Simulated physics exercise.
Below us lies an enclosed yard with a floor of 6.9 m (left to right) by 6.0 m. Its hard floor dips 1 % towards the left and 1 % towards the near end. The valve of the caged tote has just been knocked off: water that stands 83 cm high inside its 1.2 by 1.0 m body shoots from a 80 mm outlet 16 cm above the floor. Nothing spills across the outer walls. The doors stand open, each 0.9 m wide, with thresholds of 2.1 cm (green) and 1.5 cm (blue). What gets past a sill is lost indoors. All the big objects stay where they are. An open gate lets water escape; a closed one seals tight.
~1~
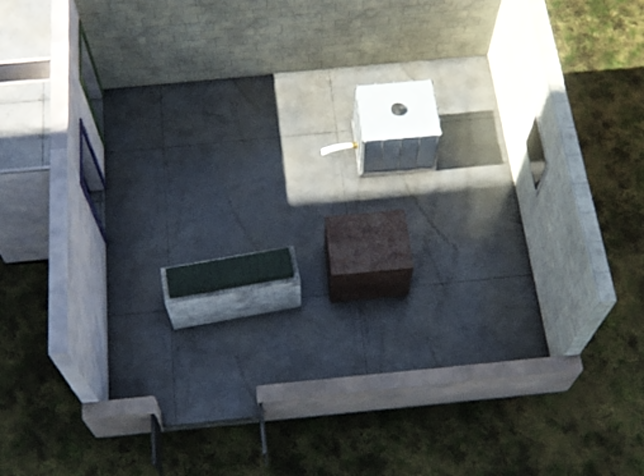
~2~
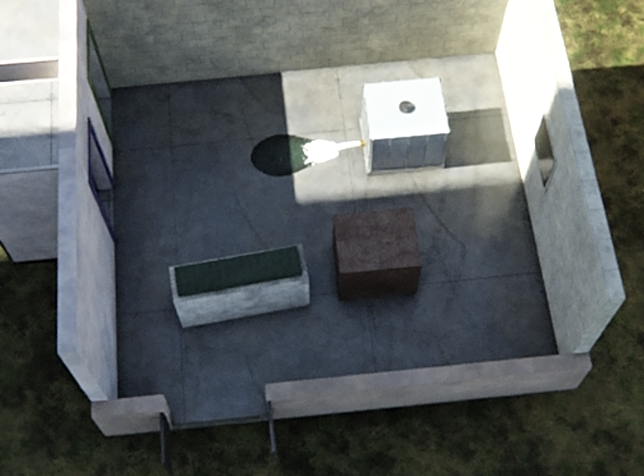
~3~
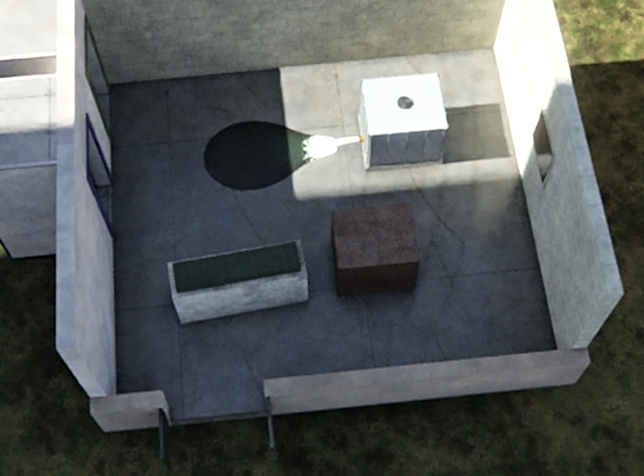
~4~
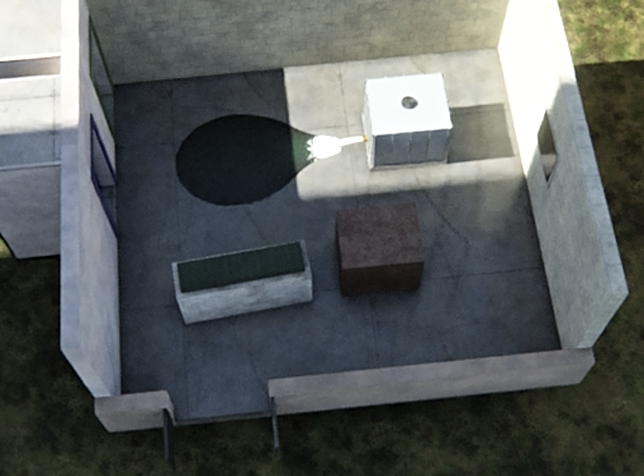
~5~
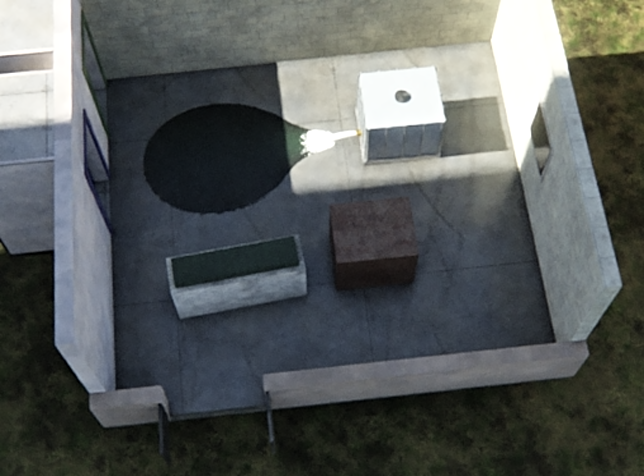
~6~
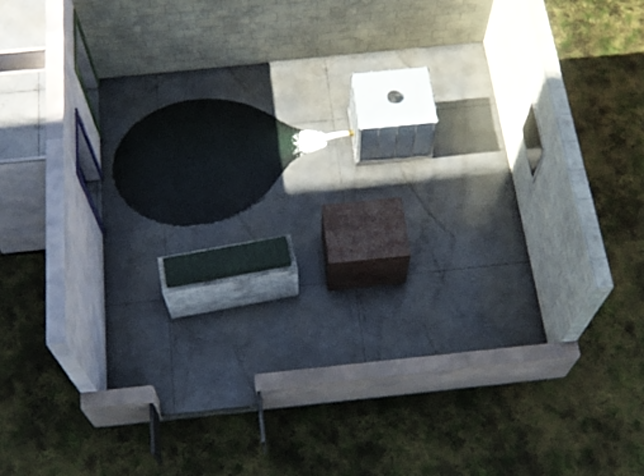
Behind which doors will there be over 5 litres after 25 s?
One by one: At the green door it keeps below the limit; at the blue door it passes the limit.
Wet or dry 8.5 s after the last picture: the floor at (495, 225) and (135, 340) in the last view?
In turn: Still dry, under water.
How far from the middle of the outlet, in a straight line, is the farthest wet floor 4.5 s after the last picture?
Roughly 5.2 m.
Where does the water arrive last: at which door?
It is the green one.
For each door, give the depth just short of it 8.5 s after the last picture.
Depths in cm: Green 2.0, blue 3.0.
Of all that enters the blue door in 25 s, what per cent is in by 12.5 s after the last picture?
Some 50 per cent by then.
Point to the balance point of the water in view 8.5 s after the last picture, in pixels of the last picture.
Around (158, 209).
Then, 1.5 s after the last picture water covers 20 % of the floor and is deepest (3 cm) near (312, 138); green door not reached, blue door 2.2 cm at the sill, 0 L in.
Then, 4.5 s after the last picture water covers 25 % of the floor and is deepest (3 cm) near (312, 138); green door 1.6 cm at the sill, 0 L in, blue door 2.6 cm at the sill, 3 L in.
Then, 8.5 s after the last picture water covers 30 % of the floor and is deepest (4 cm) near (108, 405); green door 2.2 cm at the sill, 0 L in, blue door 2.8 cm at the sill, 9 L in.
Then, 12.5 s after the last picture water covers 35 % of the floor and is deepest (5 cm) near (108, 405); green door 2.2 cm at the sill, 0 L in, blue door 2.7 cm at the sill, 16 L in.
Then, 21.5 s after the last picture water covers 40 % of the floor and is deepest (5 cm) near (108, 405); green door 2 cm at the sill, 0 L in, blue door 2.8 cm at the sill, 31 L in.
